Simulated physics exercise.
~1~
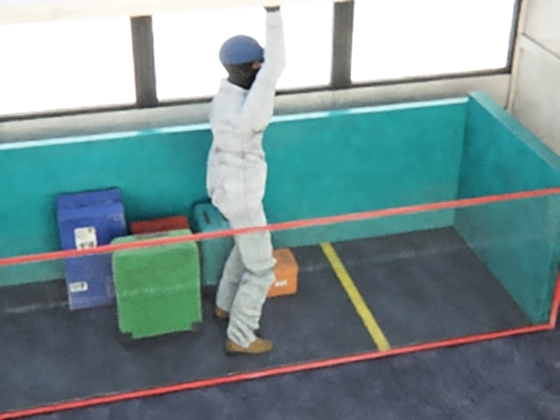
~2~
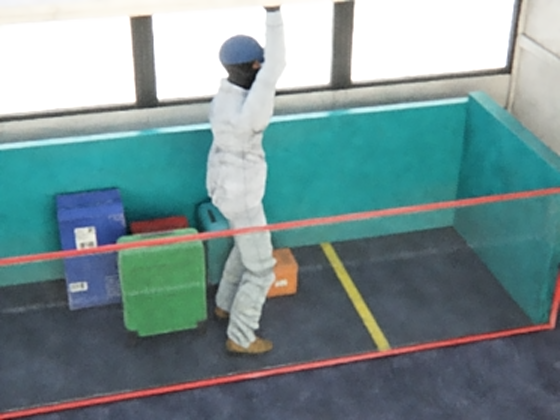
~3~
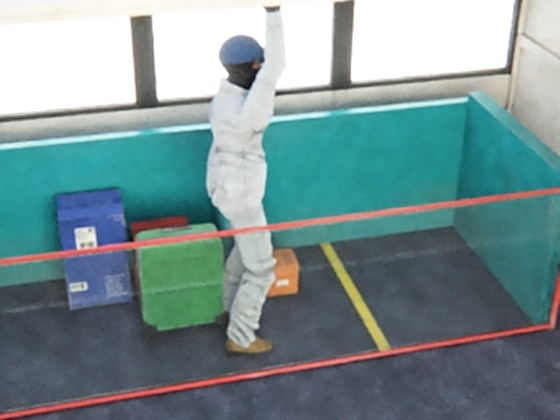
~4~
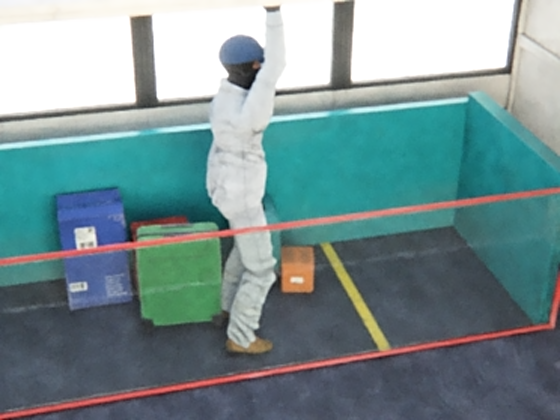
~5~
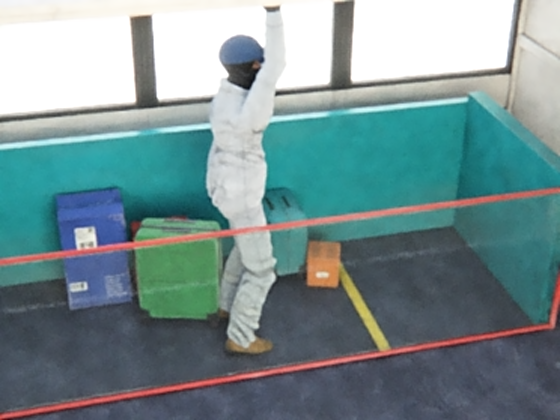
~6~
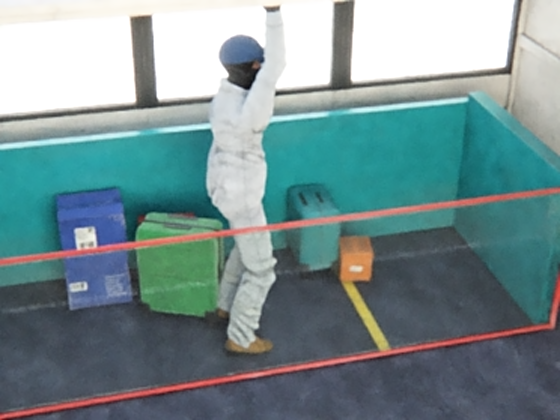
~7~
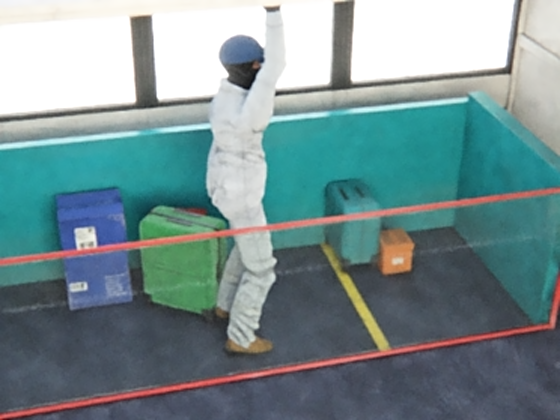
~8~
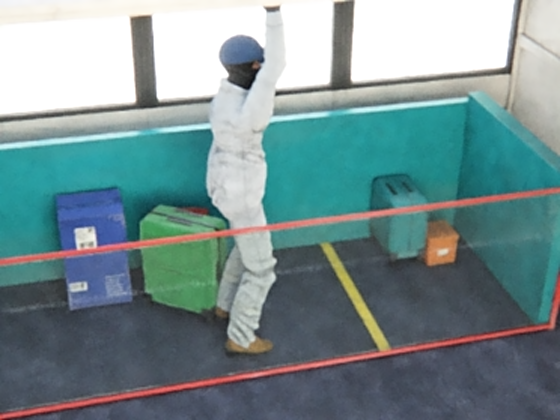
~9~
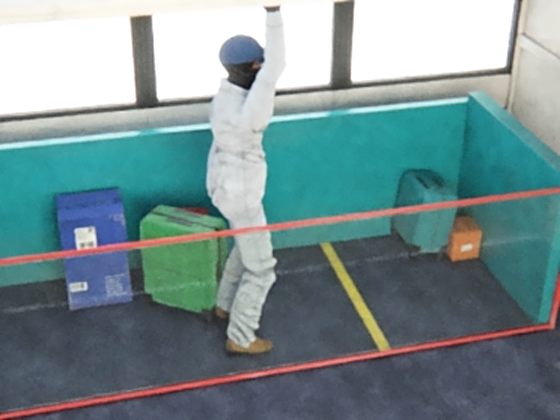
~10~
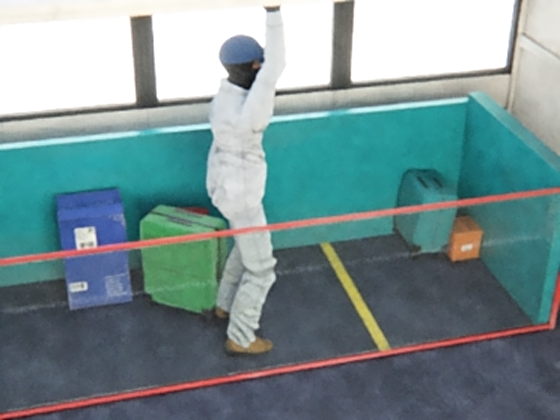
A person in pale overalls, a blue cap and a dark face covering stands still with one arm raised in a teal-walled tram bay, seen from above through a red-edged clear barrier. A blue case, a green case and a red bag sit left of the person, with a teal case and an orange box partly hidden behind. The green case slides slightly right. Then the teal case emerges and travels right with the orange box ahead, both crossing the yellow line. They stop near the right wall, the teal case leaning, while the green, red and blue luggage remains left of the line.
